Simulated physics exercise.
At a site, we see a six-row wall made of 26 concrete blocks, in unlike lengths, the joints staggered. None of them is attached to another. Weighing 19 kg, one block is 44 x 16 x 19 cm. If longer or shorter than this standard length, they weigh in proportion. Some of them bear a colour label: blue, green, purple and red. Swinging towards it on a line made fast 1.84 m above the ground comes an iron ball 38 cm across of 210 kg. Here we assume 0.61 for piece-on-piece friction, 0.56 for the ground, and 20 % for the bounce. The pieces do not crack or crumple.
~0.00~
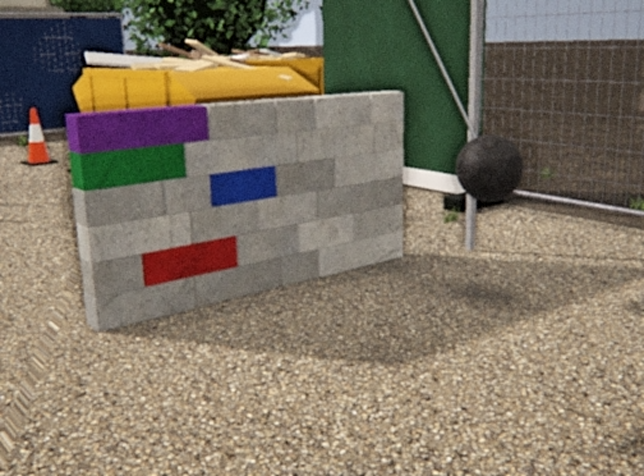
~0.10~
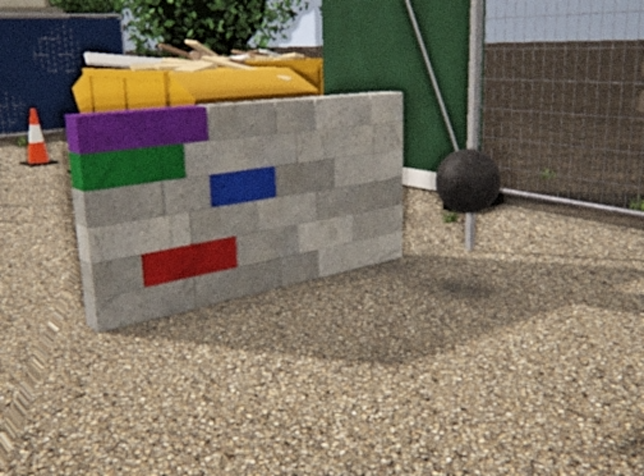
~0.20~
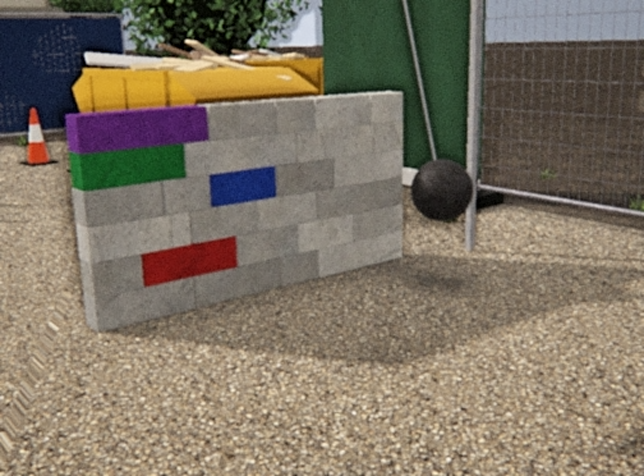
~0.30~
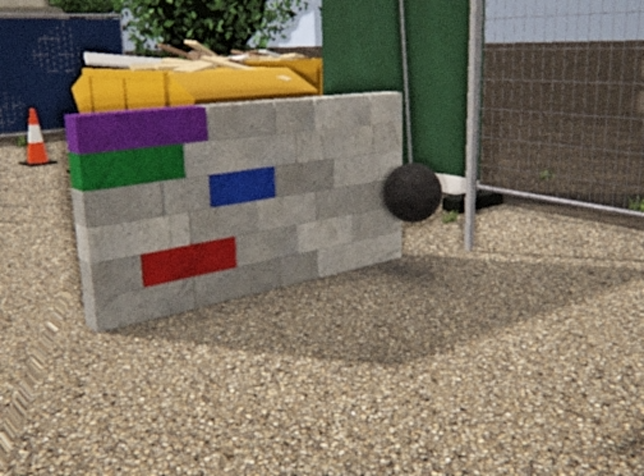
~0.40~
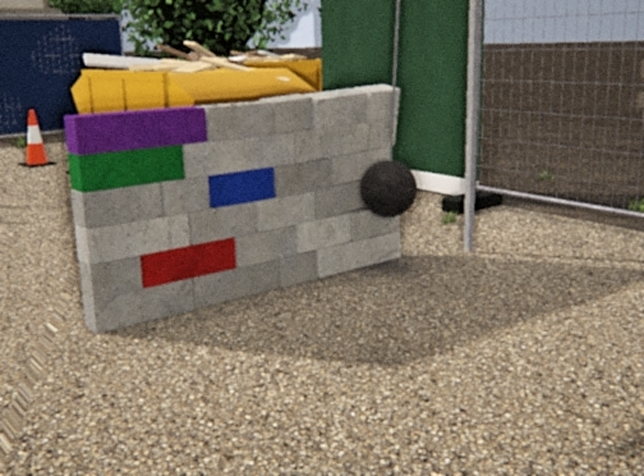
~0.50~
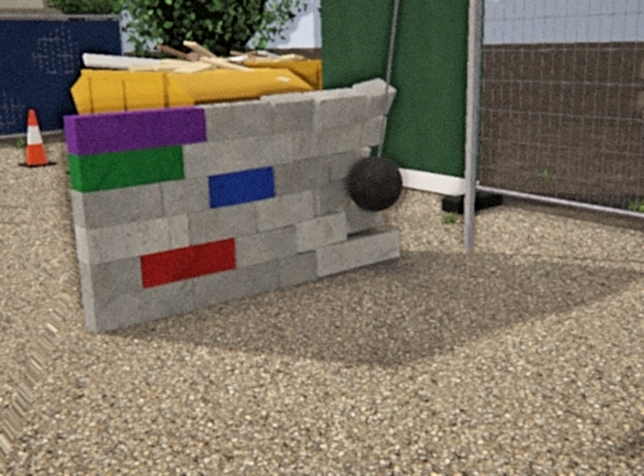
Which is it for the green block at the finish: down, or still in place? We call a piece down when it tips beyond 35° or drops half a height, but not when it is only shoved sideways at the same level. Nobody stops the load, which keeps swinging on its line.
Still in place.
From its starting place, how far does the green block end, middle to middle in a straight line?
Roughly 0 cm away.
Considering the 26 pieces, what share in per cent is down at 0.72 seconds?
20 %.
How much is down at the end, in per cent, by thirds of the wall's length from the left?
Going left to right, I get 10, 40 and 80 percent.
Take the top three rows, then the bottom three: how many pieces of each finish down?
I count 9 from the top and 2 from the bottom.
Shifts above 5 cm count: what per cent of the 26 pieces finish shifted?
It comes to 40 percent shifted.
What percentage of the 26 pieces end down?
40 per cent.
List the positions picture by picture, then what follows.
In the first frame (we follow the side turned to the camera), ball (495, 158) line 35° before plumb; green block (136, 167); purple block (147, 129); red block (193, 260); no piece has moved.
The second frame shows ball (473, 175) line 27° before plumb; green block (136, 167).
The third frame shows ball (447, 188) line 17° before plumb; green block (136, 167).
The fourth frame shows ball (418, 196) line 5° before plumb; green block (135, 167).
The fifth frame shows ball (391, 196) line 4° past plumb; green block (134, 168); steepest lean 10°, the block at (385, 105); 7 stirred so far.
The sixth frame shows ball (375, 192) line 11° past plumb; green block (134, 169); blue block (244, 187); purple block (145, 131); steepest lean 31°, the block at (379, 106); 10 stirred so far.
Around 0.72 s, line 21° past plumb; 5 of the 26 blocks down; green block unmoved.
Around 1.22 s, line 15° past plumb; 6 of the 26 blocks down; green block unmoved; purple block tipped 10°.
Around 1.94 s, line 22° before plumb; 11 of the 26 blocks down; green block unmoved; purple block on its side.
Finally (3.5 s), line 18° past plumb; 11 of the 26 blocks down; green block unmoved; purple block on its side; blue block unmoved. Seen by the last camera, middles, green block near (128, 167), purple block near (79, 294).
